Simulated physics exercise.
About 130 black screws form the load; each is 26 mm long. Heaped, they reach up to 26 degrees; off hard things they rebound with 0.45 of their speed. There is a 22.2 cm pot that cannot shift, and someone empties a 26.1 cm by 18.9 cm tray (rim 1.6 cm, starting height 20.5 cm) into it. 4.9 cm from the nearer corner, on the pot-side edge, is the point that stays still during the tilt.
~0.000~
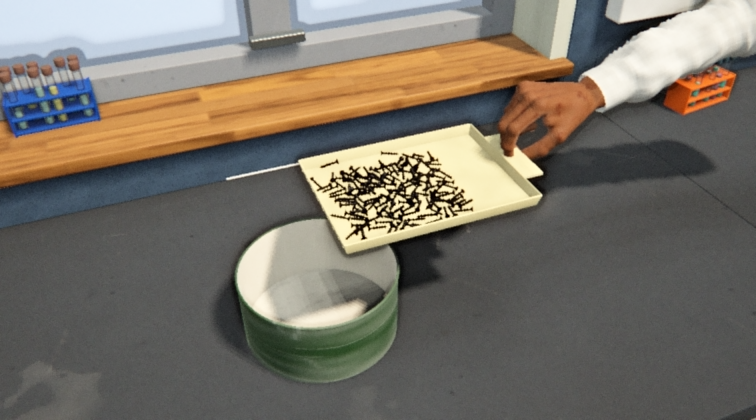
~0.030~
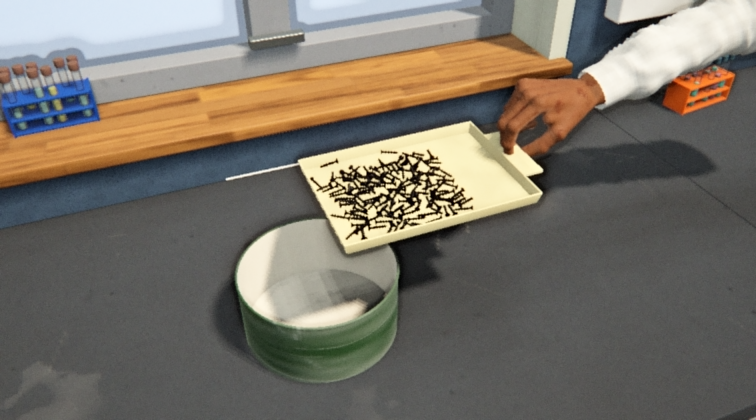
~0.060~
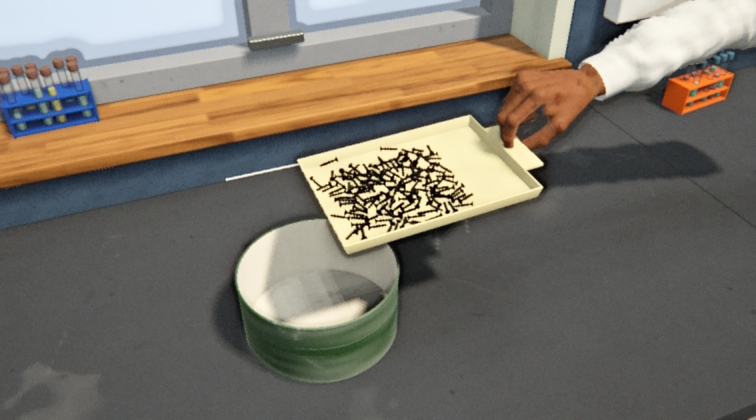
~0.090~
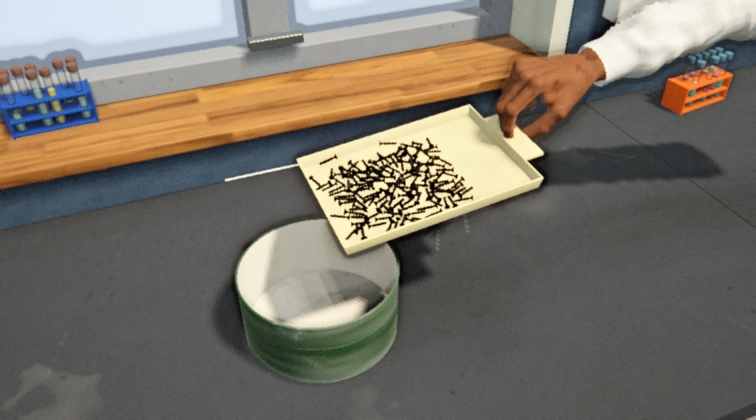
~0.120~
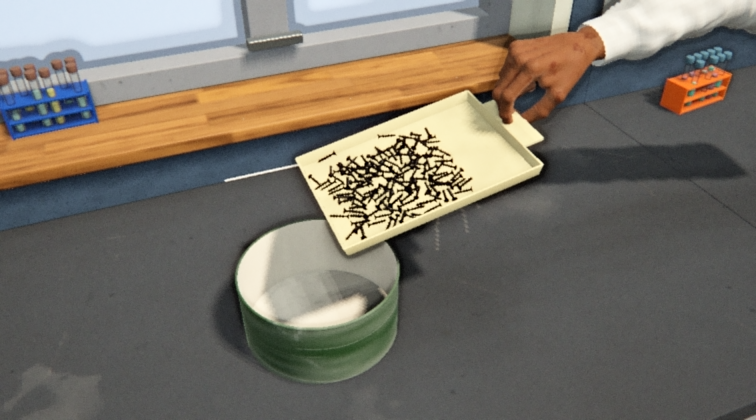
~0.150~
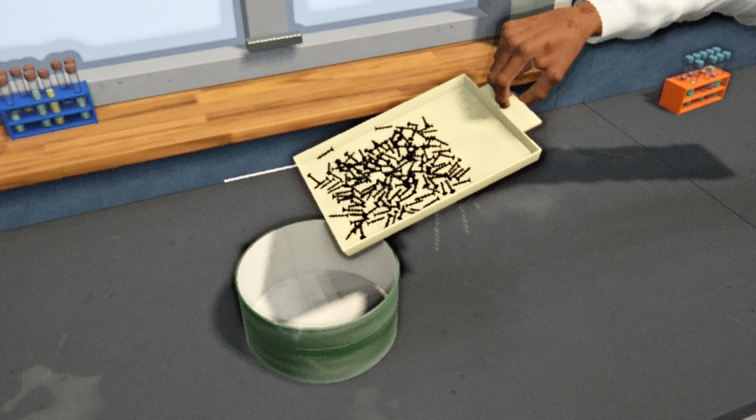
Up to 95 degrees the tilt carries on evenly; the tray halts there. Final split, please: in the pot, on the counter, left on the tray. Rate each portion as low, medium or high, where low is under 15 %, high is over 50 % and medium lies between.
Pot high, counter medium, left on the tray low.
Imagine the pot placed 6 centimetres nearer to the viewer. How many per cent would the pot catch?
Roughly 90 per cent.
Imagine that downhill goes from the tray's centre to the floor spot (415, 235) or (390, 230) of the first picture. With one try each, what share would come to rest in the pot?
The share comes to about 25 in a hundred, then about 35 in a hundred.
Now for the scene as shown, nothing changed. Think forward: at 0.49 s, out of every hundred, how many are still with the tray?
About 90 per cent.
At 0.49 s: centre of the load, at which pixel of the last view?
Load centre, approx.: (317, 223) px.
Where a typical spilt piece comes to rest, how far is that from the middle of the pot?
About 22 cm from the centre.
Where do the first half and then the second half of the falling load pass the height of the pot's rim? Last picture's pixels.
Near (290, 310) at first, near (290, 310) afterwards.
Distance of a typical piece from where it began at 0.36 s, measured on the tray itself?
It has moved some 3 cm from its start.
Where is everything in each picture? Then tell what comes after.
In the first picture, tray tilt 0 degrees, front corners at (347, 243) and (538, 194); middle of the pieces at (395, 191); pot at (318, 268).
In the second picture, tray tilt 1 degrees, front corners at (347, 243) and (538, 192); middle of the pieces at (395, 190).
In the third picture, tray tilt 3 degrees, front corners at (347, 244) and (538, 186); middle of the pieces at (395, 187).
In the fourth picture, tray tilt 7 degrees, front corners at (347, 244) and (539, 177), lowest corner left front; middle of the pieces at (395, 183).
In the fifth picture, tray tilt 12 degrees, front corners at (346, 246) and (538, 164), lowest corner left front; middle of the pieces at (394, 178).
In the sixth picture, tray tilt 18 degrees, front corners at (345, 247) and (536, 150), lowest corner left front; middle of the pieces at (392, 172); pot at (318, 268). The tray's pace is about 195 degrees a second.
After 0.36 s, tilt 58 degrees; the tray holds 100 %, the pot 0 %.
Then, at 0.49 s, tilt 84 degrees; the tray holds 90 %, the pot 0 %.
After 0.76 s, tilt 95 degrees; the tray holds 0 %, the pot 75 %.
In the end, at 1.9 s, pot 80 %, counter 20 %, tray 0 %.
